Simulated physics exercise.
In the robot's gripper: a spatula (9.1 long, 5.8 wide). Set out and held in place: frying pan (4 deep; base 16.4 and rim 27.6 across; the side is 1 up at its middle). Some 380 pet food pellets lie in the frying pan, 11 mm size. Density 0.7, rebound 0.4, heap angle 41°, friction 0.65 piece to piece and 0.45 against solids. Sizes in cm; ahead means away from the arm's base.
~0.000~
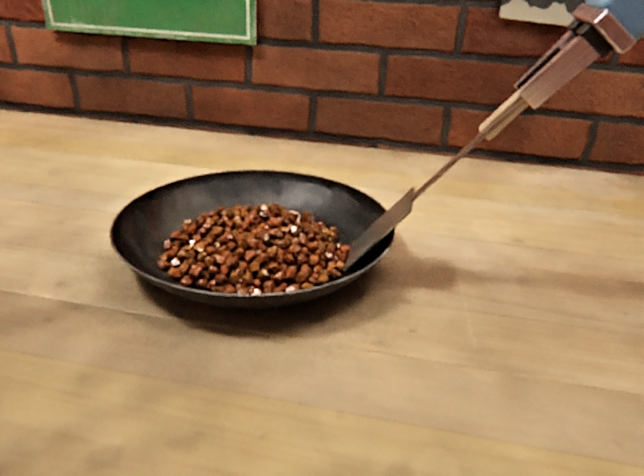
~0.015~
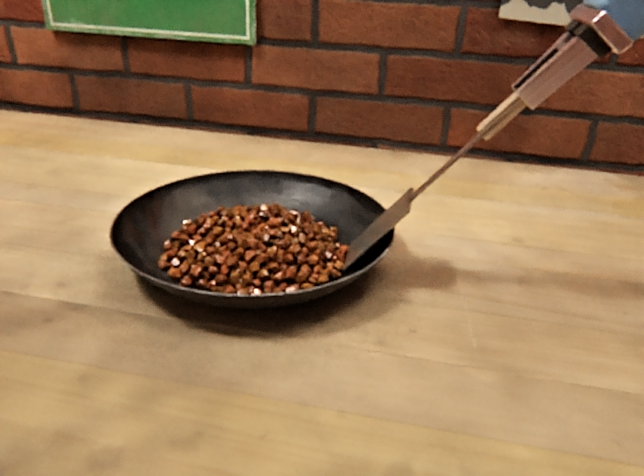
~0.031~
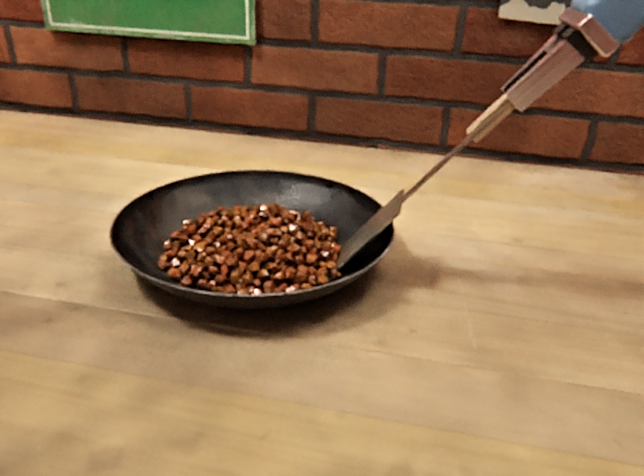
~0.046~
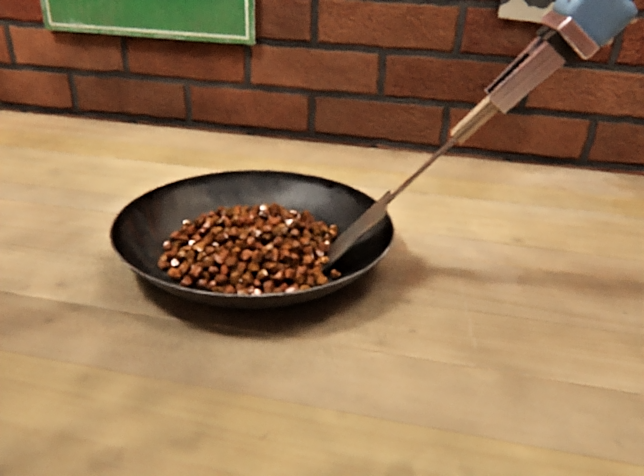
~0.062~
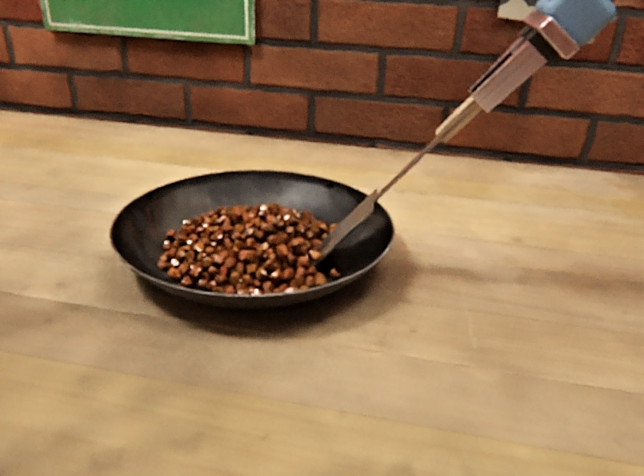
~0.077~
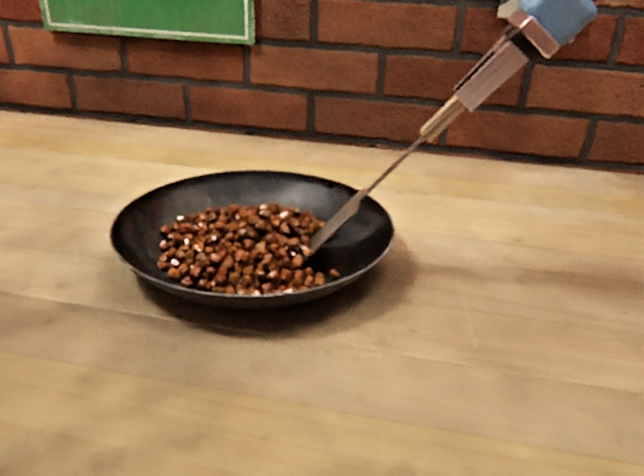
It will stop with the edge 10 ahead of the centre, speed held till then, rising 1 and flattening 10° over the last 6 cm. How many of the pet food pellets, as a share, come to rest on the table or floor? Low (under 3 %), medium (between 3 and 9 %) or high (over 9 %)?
Answer: High; over 9 % of the pet food pellets finish on the table or floor.
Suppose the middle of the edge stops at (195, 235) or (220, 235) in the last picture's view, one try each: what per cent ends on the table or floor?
Some 5 and 0 per cent.
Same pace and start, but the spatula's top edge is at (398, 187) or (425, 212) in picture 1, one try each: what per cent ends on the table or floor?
Some 20 and 15 per cent.
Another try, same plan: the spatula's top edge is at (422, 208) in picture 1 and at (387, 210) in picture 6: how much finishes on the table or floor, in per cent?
About 10 per cent.
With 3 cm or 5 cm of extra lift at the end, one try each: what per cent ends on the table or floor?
Some 20 and 15 per cent.
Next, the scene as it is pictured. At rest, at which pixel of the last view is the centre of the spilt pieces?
Around (73, 230).
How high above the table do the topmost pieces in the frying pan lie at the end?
Roughly 5.0 cm.
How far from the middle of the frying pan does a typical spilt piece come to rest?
About 22 cm.
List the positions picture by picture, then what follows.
The spatula top edge at (413, 198), sloping 52°; upper third of the load around (256, 239), from x 165 to 345, top at y 210; 380 in the frying pan, in the first picture.
The spatula top edge at (411, 199), sloping 52°; upper third of the load around (256, 239), from x 165 to 345, top at y 210, in the second picture.
The spatula top edge at (402, 200), sloping 52°; upper third of the load around (259, 239), from x 165 to 335, top at y 210, in the third picture.
The spatula top edge at (388, 201), sloping 52°; upper third of the load around (264, 238), from x 165 to 335, top at y 210, in the fourth picture.
The spatula top edge at (374, 200), sloping 52°; upper third of the load around (260, 236), from x 165 to 335, top at y 205, in the fifth picture.
The spatula top edge at (360, 199), sloping 52°; upper third of the load around (252, 235), from x 165 to 335, top at y 205; 380 in the frying pan, in the sixth picture.
After 0.14 s, sloping 52°, highest piece 4 above the table; 380 in the frying pan.
After 0.20 s, sloping 49°, highest piece 5 above the table; 380 in the frying pan.
After 0.43 s, sloping 42°, highest piece 5 above the table; 308 in the frying pan, 70 on the table or floor, 2 on the blade or in flight.
After 1.48 s, sloping 42°, highest piece 5 above the table; 308 in the frying pan, 72 on the table or floor.
In the end, 308 in the frying pan, 72 on the table or floor. That is 19 % on the table or floor.
